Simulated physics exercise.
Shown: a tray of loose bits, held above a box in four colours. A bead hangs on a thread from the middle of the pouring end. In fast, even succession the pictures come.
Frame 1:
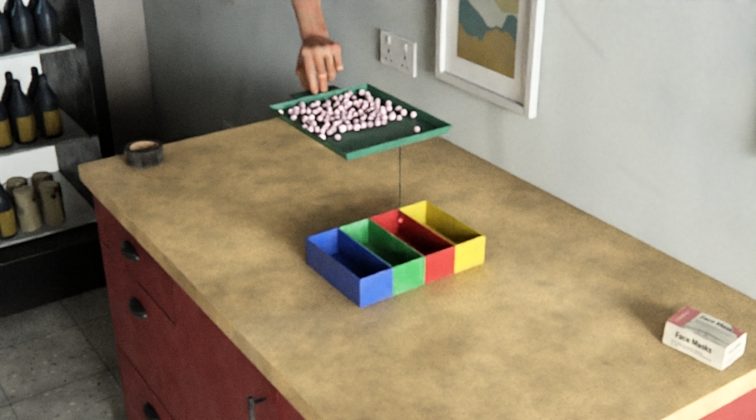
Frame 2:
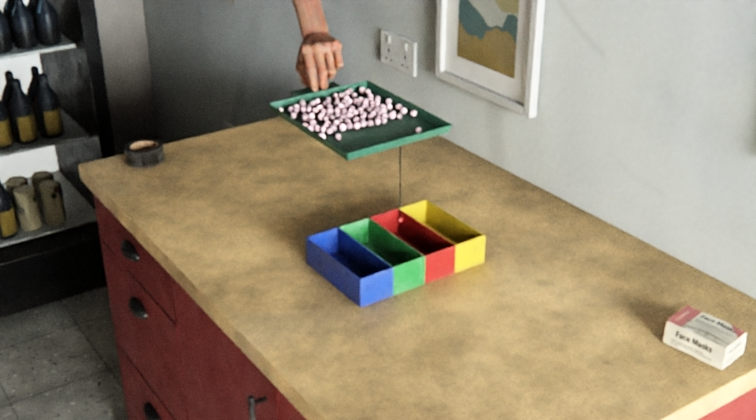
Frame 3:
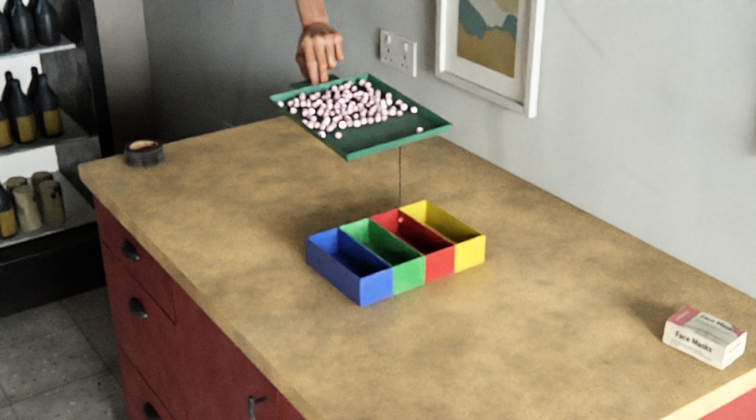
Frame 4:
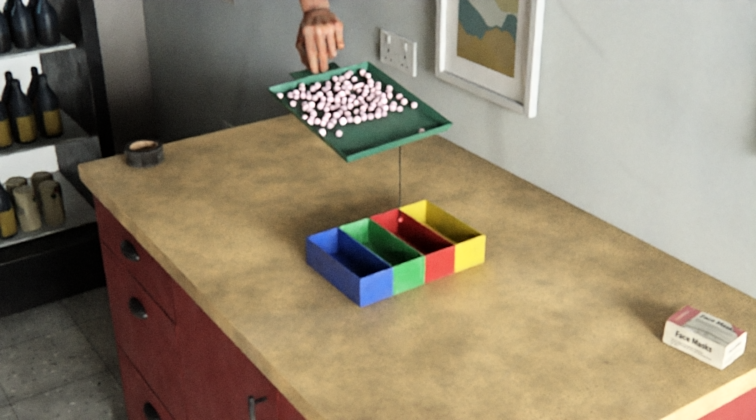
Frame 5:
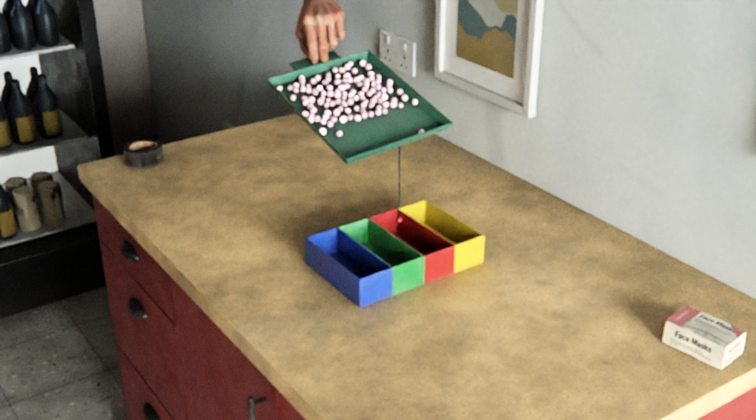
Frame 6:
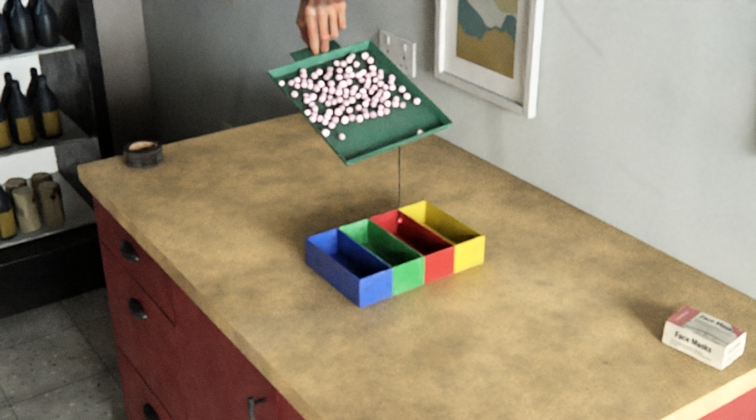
On a worktop against a grey wall, a hand holds a green tray of small pale pellets above an open box with blue, green, red and yellow compartments. The hand gradually raises the tray's back edge, steepening its slant toward the viewer, and the front edge dips slightly at its left corner as the pellets shift a little.
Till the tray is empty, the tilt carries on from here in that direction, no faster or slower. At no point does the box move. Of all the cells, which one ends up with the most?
The blue one ends up with the most.
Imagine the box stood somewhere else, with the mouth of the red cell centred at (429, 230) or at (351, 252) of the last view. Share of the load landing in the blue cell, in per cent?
Near 60 % and 0 %.
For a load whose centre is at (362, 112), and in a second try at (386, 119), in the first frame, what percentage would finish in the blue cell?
Share in order: Roughly 40 %, 40 %.
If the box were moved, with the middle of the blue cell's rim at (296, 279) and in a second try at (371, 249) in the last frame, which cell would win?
First try: The red cell; second try: The blue one.
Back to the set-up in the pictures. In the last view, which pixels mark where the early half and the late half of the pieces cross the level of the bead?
Points: About (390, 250), then about (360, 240).
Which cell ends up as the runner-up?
That green cell.
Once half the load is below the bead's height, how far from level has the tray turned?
It has tipped about 65 degrees.
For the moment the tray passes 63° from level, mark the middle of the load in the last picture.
Check around (382, 219) in the last picture.
Soon, tray tipped steeply; about a quarter on the tray; a small part in the blue cell; a small part in the green cell; a small part in the red cell; a stray few in the yellow cell; about a third falling or outside the box.
A while on, tray tipped past a quarter turn; about a third in the blue cell; about a third in the green cell; a small part in the red cell; a stray few in the yellow cell; about a quarter falling or outside the box.
Towards the end, tray tipped past a quarter turn; about half in the blue cell; about a third in the green cell; a small part in the red cell; a stray few in the yellow cell; about a quarter falling or outside the box.
Finally, tray tipped past a quarter turn; about half in the blue cell; about a third in the green cell; a small part in the red cell; a stray few in the yellow cell; about a quarter outside the box.
